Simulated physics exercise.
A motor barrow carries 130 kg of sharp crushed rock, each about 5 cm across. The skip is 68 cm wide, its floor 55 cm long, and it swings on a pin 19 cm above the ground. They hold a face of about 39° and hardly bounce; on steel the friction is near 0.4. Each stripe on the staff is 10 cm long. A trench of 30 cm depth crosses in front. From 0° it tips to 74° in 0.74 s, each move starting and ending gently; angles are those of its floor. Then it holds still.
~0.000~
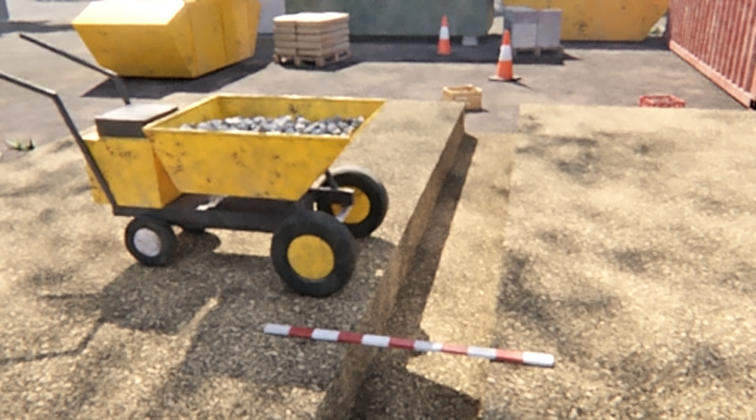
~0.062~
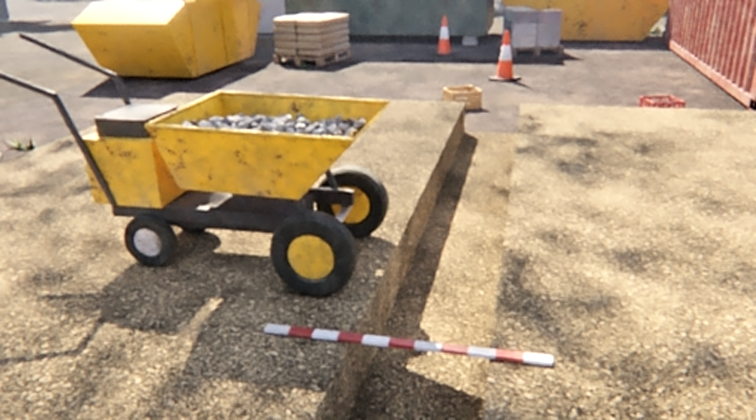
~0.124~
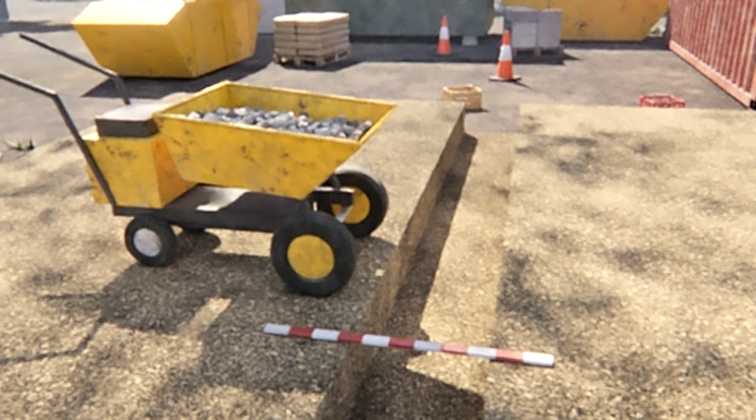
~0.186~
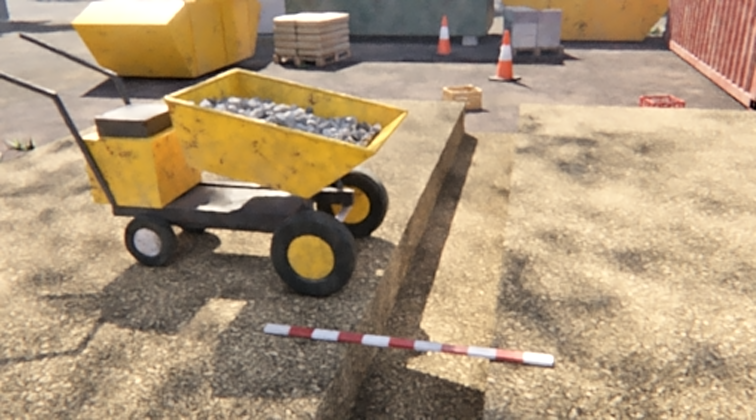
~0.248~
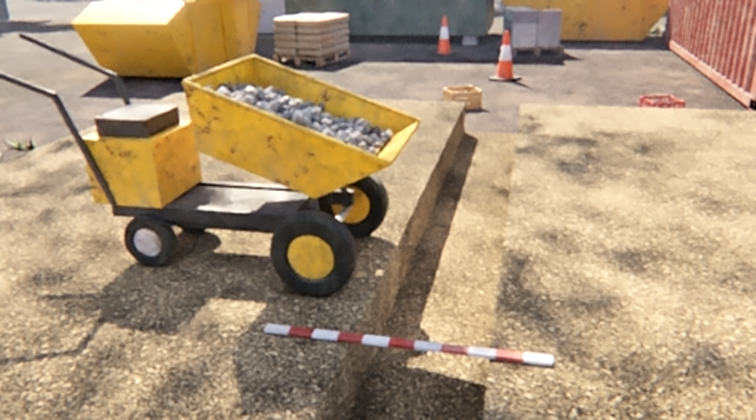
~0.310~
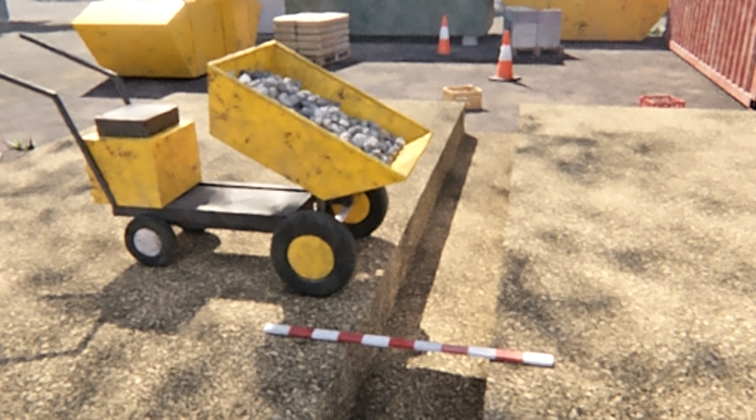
The clip shows a yellow motor barrow loaded with grey rock standing beside a trench, behind a red-and-white striped staff. Its skip starts level, then tilts steadily toward the right, its rear end rising while the wheels stay still.
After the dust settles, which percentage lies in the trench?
Roughly 62 per cent ends in the trench.
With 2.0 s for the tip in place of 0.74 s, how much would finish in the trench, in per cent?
Then about 85 per cent.
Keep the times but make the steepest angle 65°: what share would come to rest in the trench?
Then about 50 per cent.
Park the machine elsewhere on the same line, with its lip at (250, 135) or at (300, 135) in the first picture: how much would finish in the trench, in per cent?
About 95 and 100 per cent.
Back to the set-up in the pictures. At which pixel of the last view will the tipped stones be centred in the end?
Near (487, 307).
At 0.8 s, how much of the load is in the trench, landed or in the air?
About 20 per cent by then.
After 0.6 s the floor is at 62°; 100 % in the skip; the foremost stones are at (433, 218).
After 0.8 s the floor is at 74°; 69 % in the skip, 22 % in the trench, 9 % past the trench; the foremost stones are at (529, 287).
After 1.2 s the floor is at 74°; 13 % in the skip, 48 % in the trench, 39 % past the trench; the foremost stones are at (695, 278).
After 3.1 s the floor is at 74°; 0 % in the skip, 62 % in the trench, 38 % past the trench; the foremost stones are past the picture's edge.
